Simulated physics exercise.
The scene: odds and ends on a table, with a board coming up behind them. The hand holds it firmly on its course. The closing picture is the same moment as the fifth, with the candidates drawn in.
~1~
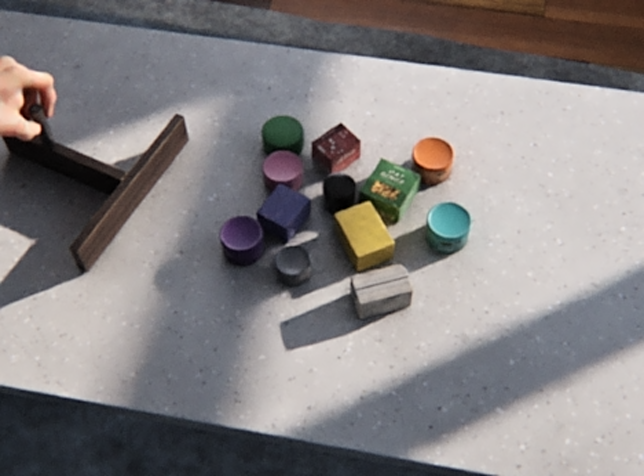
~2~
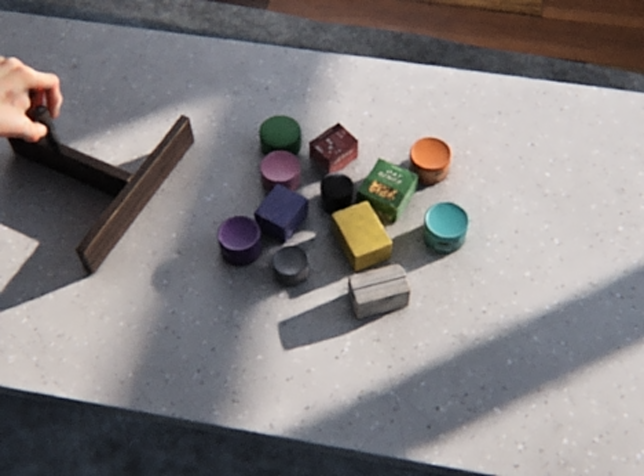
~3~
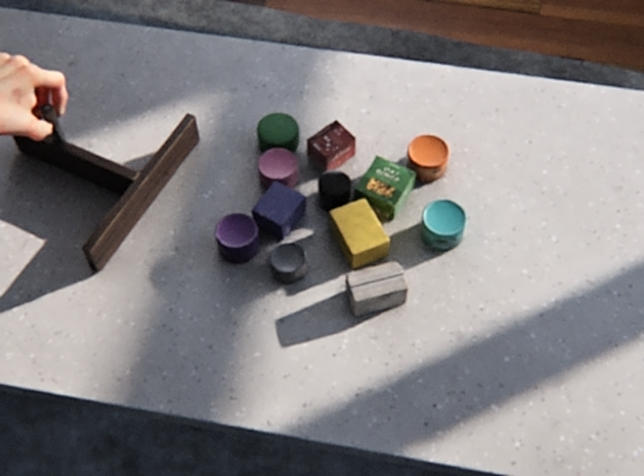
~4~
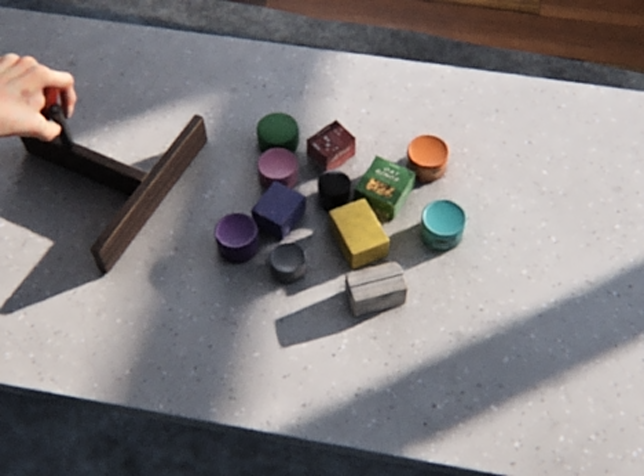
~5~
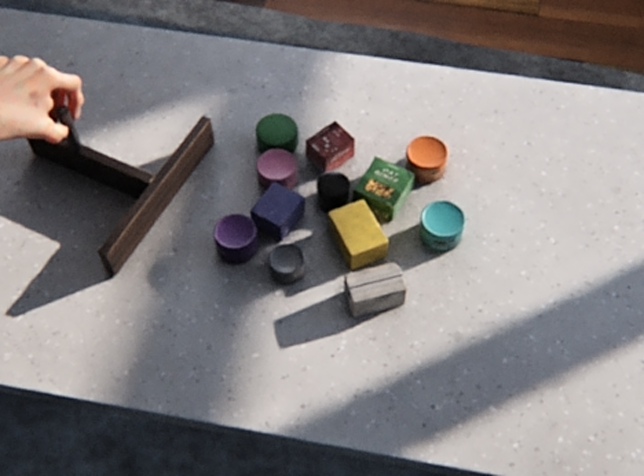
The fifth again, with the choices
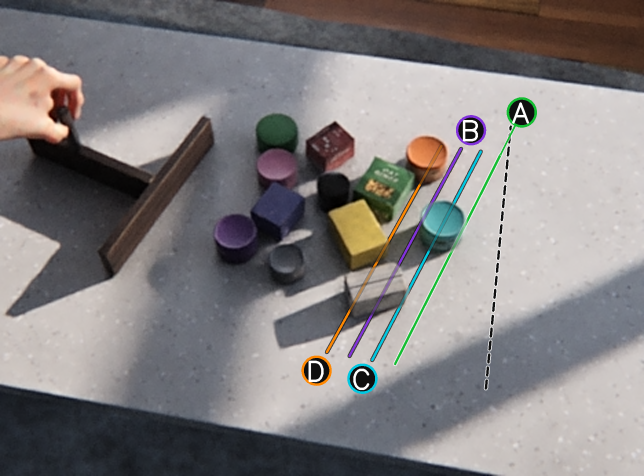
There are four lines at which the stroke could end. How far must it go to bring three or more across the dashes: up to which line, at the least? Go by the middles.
It can halt at A.
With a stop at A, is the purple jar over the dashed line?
No.
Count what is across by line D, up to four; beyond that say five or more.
In all, none.
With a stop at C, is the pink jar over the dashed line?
No.
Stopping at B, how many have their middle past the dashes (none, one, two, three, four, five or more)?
One.
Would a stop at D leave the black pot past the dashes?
By then, no.
On the marked copy, A at (452, 251); B at (410, 244); C at (431, 248); D at (389, 241); the dashed line at (500, 245).
Taking A. A third of the way, board (260, 197); turquoise jar (442, 227); orange jar (426, 160); none across.
Two thirds of the way, board (366, 213); turquoise jar (469, 238); green packet (460, 199); none across.
When it is over, board (452, 226); turquoise jar (550, 258); black pot (510, 251); four across.
As for the rest, B gets only one across; C gets only two across; D gets none across.
